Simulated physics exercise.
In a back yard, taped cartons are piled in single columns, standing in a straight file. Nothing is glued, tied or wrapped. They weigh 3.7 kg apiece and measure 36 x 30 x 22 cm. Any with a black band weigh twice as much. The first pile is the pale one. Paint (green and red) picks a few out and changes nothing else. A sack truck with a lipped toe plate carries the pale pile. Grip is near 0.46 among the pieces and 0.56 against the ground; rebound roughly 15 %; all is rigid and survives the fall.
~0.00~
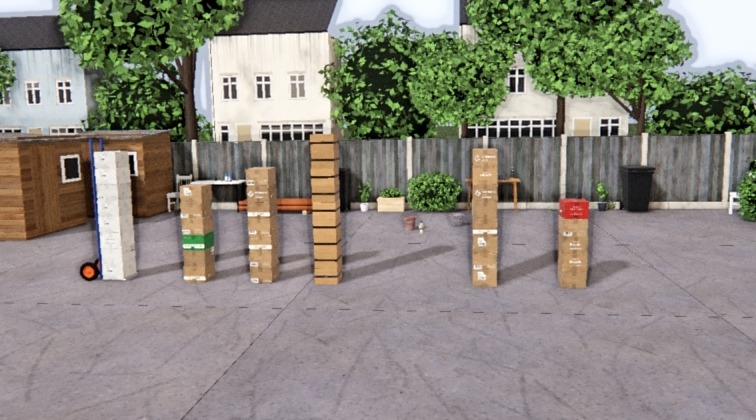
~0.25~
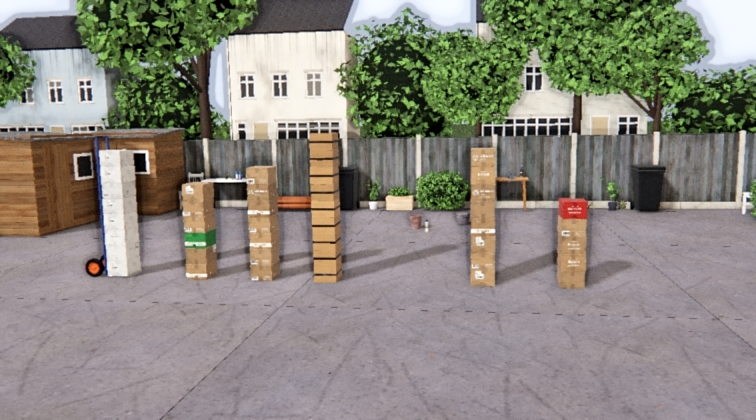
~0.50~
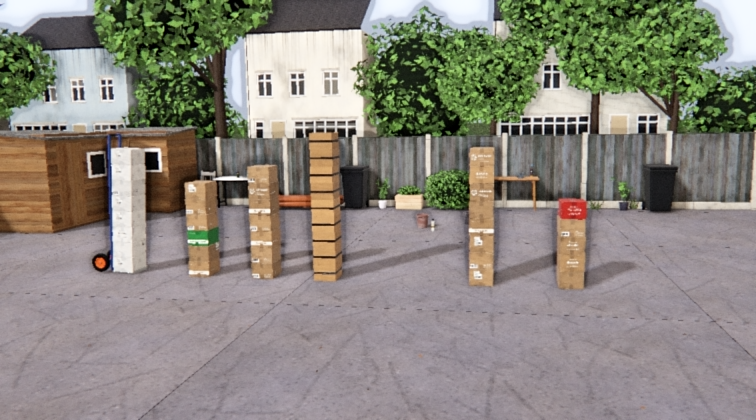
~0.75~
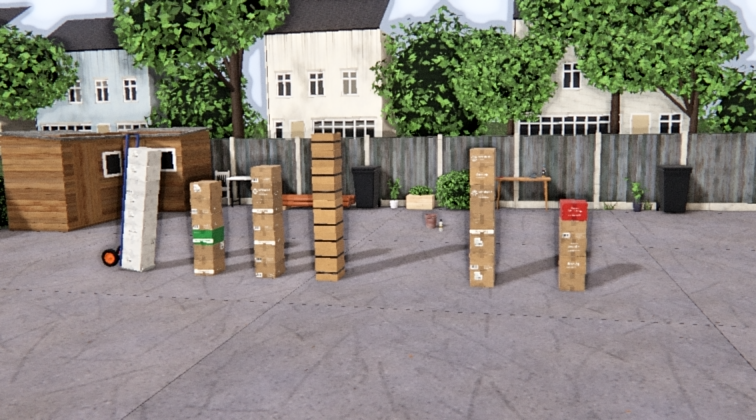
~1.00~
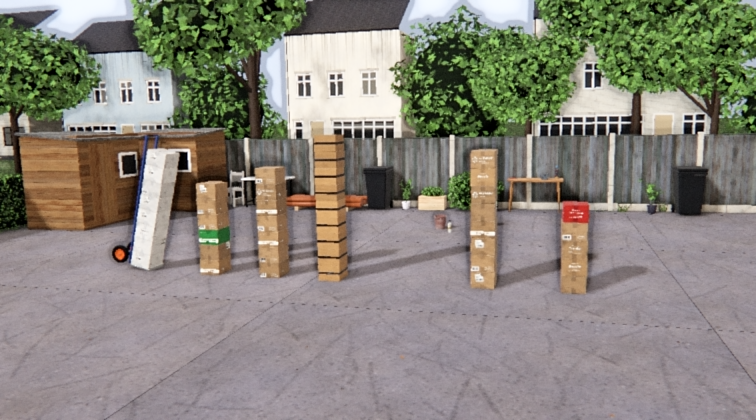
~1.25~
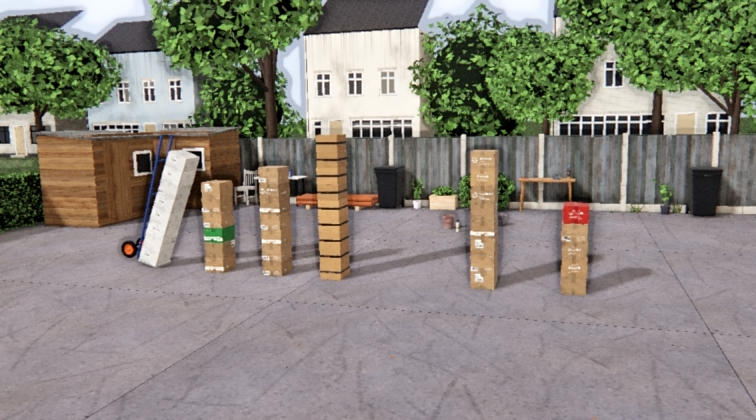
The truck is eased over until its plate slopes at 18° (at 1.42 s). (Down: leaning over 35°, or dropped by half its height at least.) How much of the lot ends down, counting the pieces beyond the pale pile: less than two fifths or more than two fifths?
Upwards of two fifths of them.
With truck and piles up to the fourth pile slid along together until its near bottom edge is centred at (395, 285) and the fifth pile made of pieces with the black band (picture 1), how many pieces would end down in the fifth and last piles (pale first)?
Then fifth 7, last 5.
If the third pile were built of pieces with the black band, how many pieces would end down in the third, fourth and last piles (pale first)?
In that case third 7, fourth 9, last 4.
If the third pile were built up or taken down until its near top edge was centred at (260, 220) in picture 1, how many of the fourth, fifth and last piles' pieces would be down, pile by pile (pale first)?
Then fourth 0, fifth 0, last 0.
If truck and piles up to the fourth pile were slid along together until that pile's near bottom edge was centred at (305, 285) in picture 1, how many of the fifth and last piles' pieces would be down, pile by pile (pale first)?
In that case fifth 7, last 0.
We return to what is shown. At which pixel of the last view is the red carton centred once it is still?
At about (720, 283).
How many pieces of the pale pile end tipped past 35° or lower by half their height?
8 pale pieces.
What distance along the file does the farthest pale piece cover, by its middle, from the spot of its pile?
Roughly 170 cm along.
After 1.96 s, 8 of the pale pile down; none of the 35 other cartons down, 6 disturbed; green carton leaning 22°.
After 4.16 s, 8 of the pale pile down; 12 of the 35 other cartons down; green carton on its side.
After 5.42 s, 8 of the pale pile down; 27 of the 35 other cartons down; green carton on its side; red carton leaning 13°.
At rest (7.4 s), 8 of the pale pile down; 31 of the 35 other cartons down; red carton upside down; green carton on its side. That is 89 per cent. As the last picture would show them, middles, red carton near (720, 283), green carton near (261, 263).
